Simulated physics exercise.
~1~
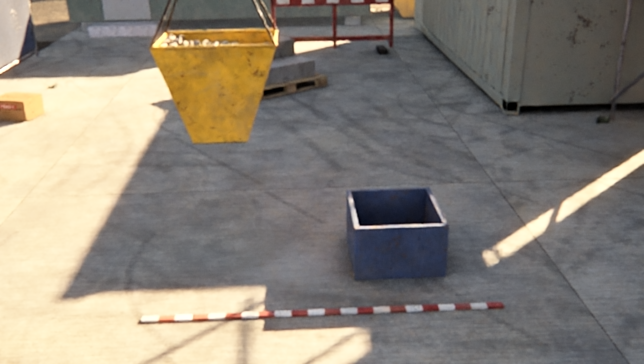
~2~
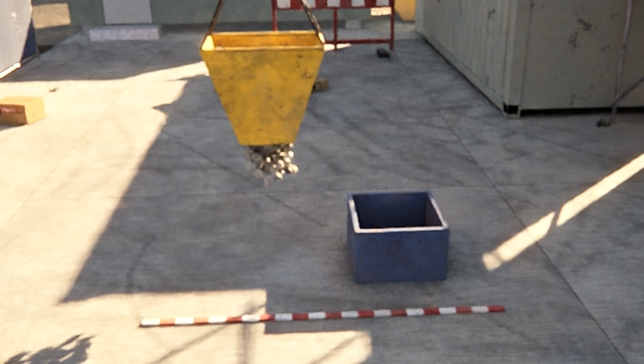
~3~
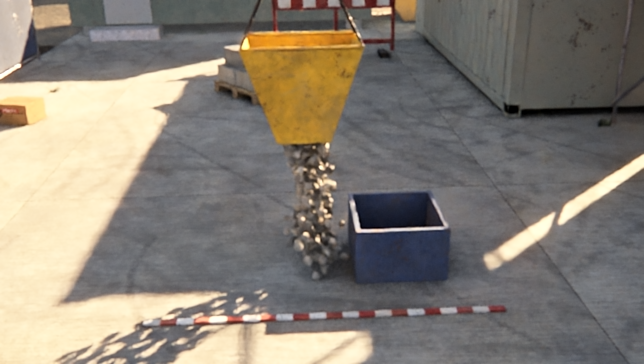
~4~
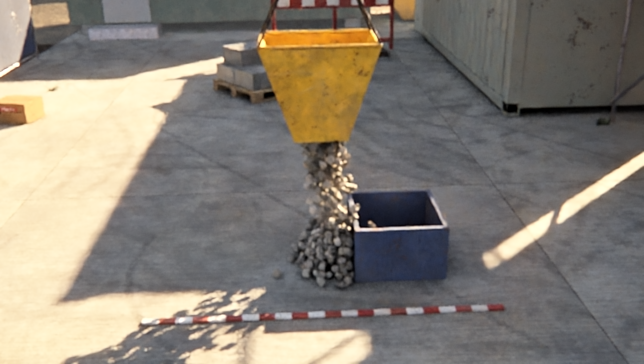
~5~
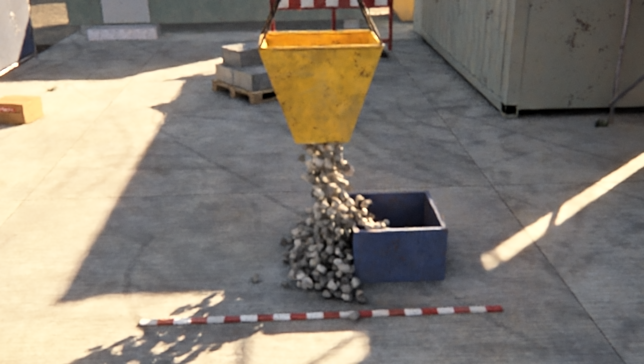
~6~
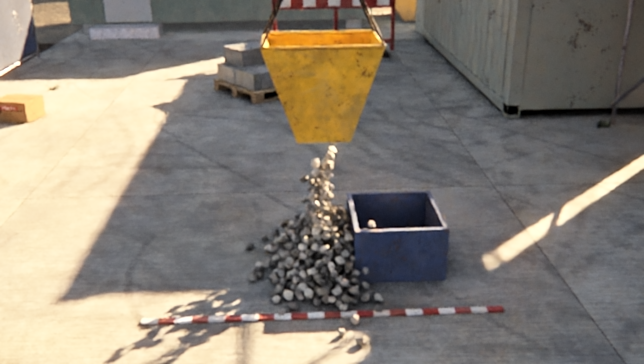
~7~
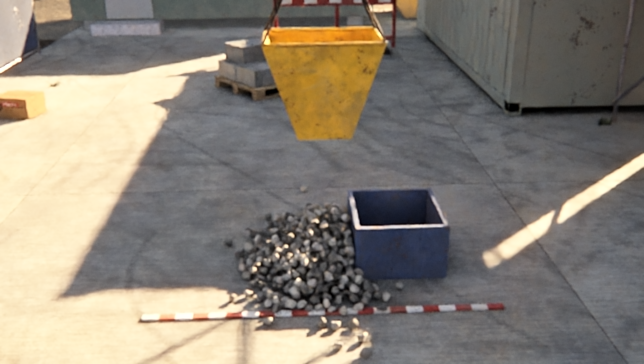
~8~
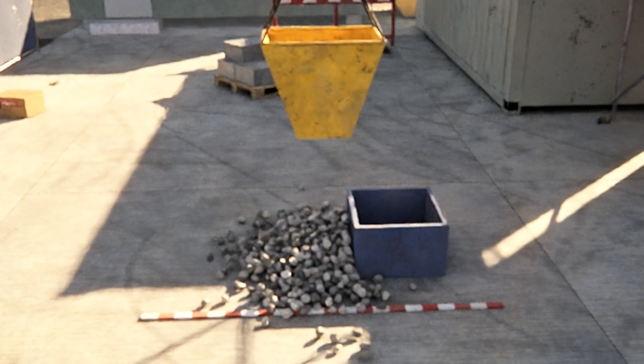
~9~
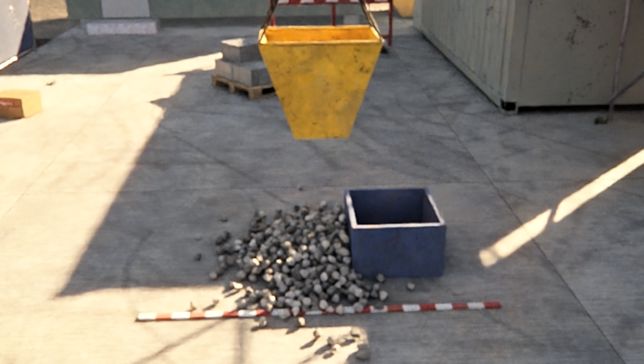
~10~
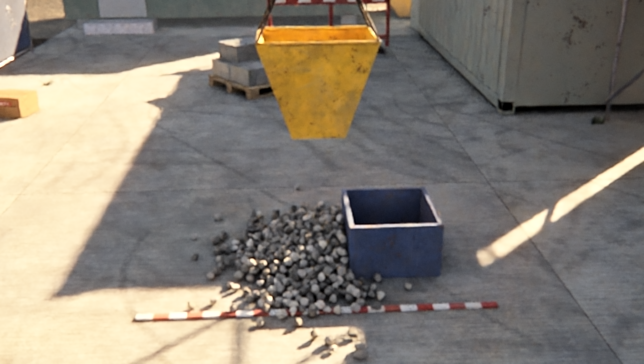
A yellow crane skip loaded with grey stones hangs at the upper left of a sunlit concrete yard, seen from the side and slightly above, with a blue open bin standing right of centre behind a red and white striped pole. The skip travels right as stones begin dropping from its bottom. It stops short of the bin, and the stones pour down in a column, piling against the bin's left side. The skip empties while the heap spreads and some stones roll past the pole. Most finally lie left of the bin, with only a few inside or beyond it.
